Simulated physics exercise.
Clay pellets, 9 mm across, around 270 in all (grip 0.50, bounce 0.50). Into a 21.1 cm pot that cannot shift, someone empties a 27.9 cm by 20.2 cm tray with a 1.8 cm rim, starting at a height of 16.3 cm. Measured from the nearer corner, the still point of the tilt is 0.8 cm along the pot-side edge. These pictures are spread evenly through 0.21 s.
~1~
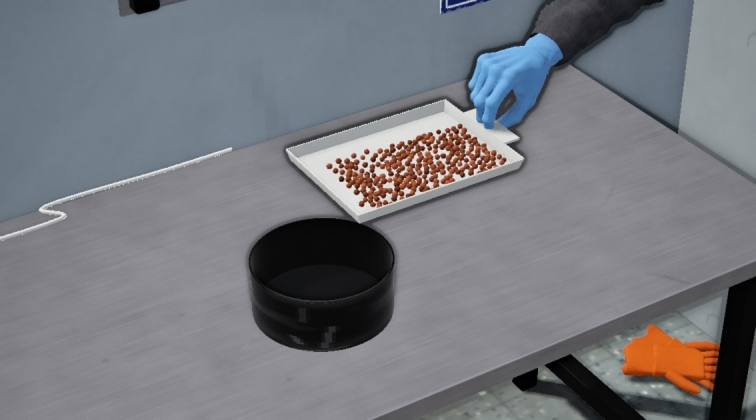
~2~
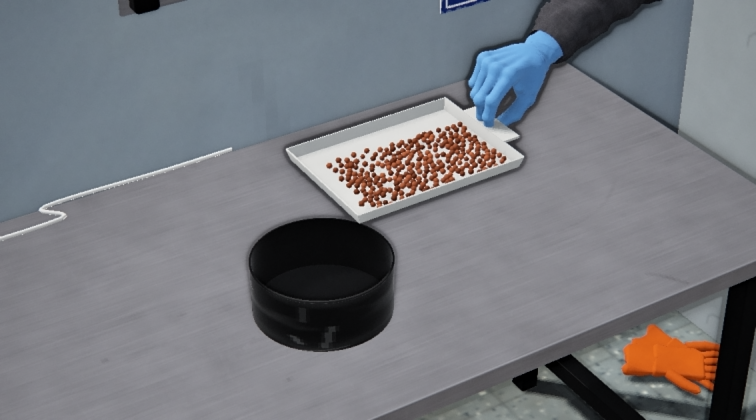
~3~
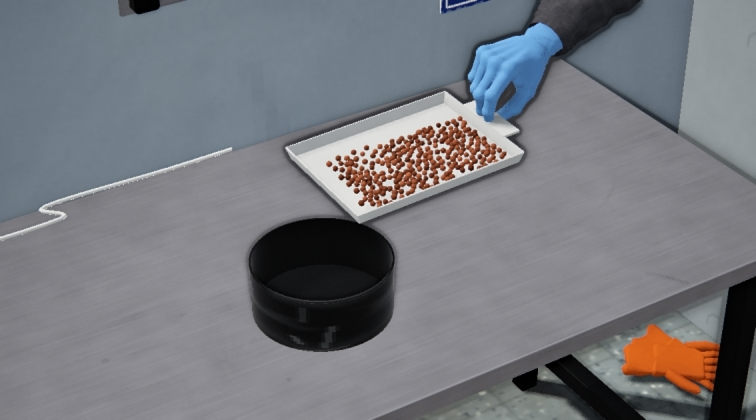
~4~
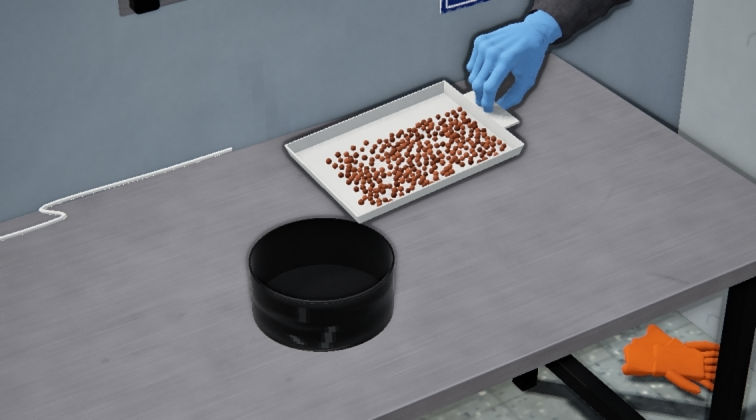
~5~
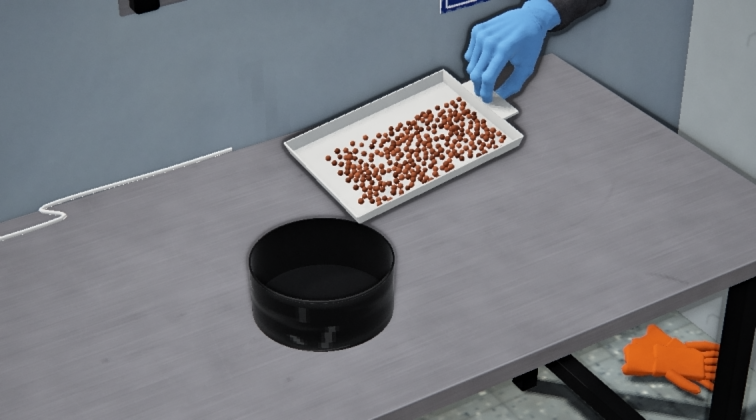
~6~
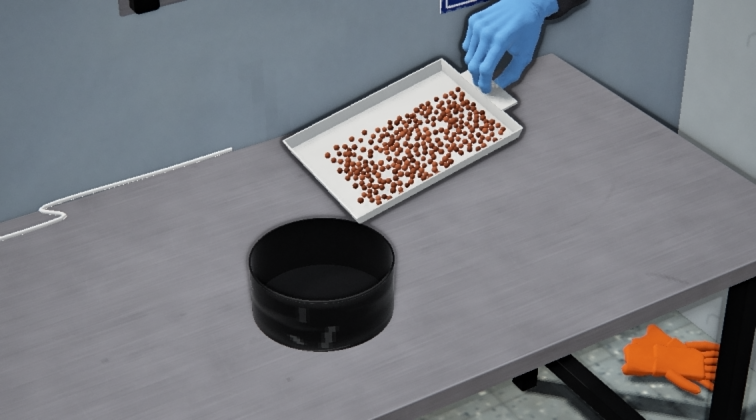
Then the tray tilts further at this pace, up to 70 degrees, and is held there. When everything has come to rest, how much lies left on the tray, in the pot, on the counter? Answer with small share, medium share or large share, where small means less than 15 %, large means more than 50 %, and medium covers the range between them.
Left on the tray - medium share; pot - large share; counter - small share.
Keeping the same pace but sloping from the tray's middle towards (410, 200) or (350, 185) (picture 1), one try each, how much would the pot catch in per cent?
First try: About 20 percent; second try: About 20 percent.
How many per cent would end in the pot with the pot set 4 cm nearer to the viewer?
Share in pot: Approx. 60 %.
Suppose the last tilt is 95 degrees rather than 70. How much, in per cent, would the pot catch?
About 95 in a hundred would end up in the pot.
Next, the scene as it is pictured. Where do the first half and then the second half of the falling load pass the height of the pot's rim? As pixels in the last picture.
First half close to (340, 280), second half close to (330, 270).
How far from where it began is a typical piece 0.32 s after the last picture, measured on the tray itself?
About 5 cm.
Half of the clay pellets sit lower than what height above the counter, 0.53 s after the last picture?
Height: Around 24 cm.
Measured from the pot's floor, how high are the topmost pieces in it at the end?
2.0 cm.
Then, 0.32 s after the last picture, tilt 42 degrees; the tray holds 100 %, the pot 0 %.
Then, 0.53 s after the last picture, tilt 60 degrees; the tray holds 100 %, the pot 0 %.
Then, 0.85 s after the last picture, tilt 70 degrees; the tray holds 80 %, the pot 10 %.
In the end, tray 40 %, pot 60 %, counter 0 %.
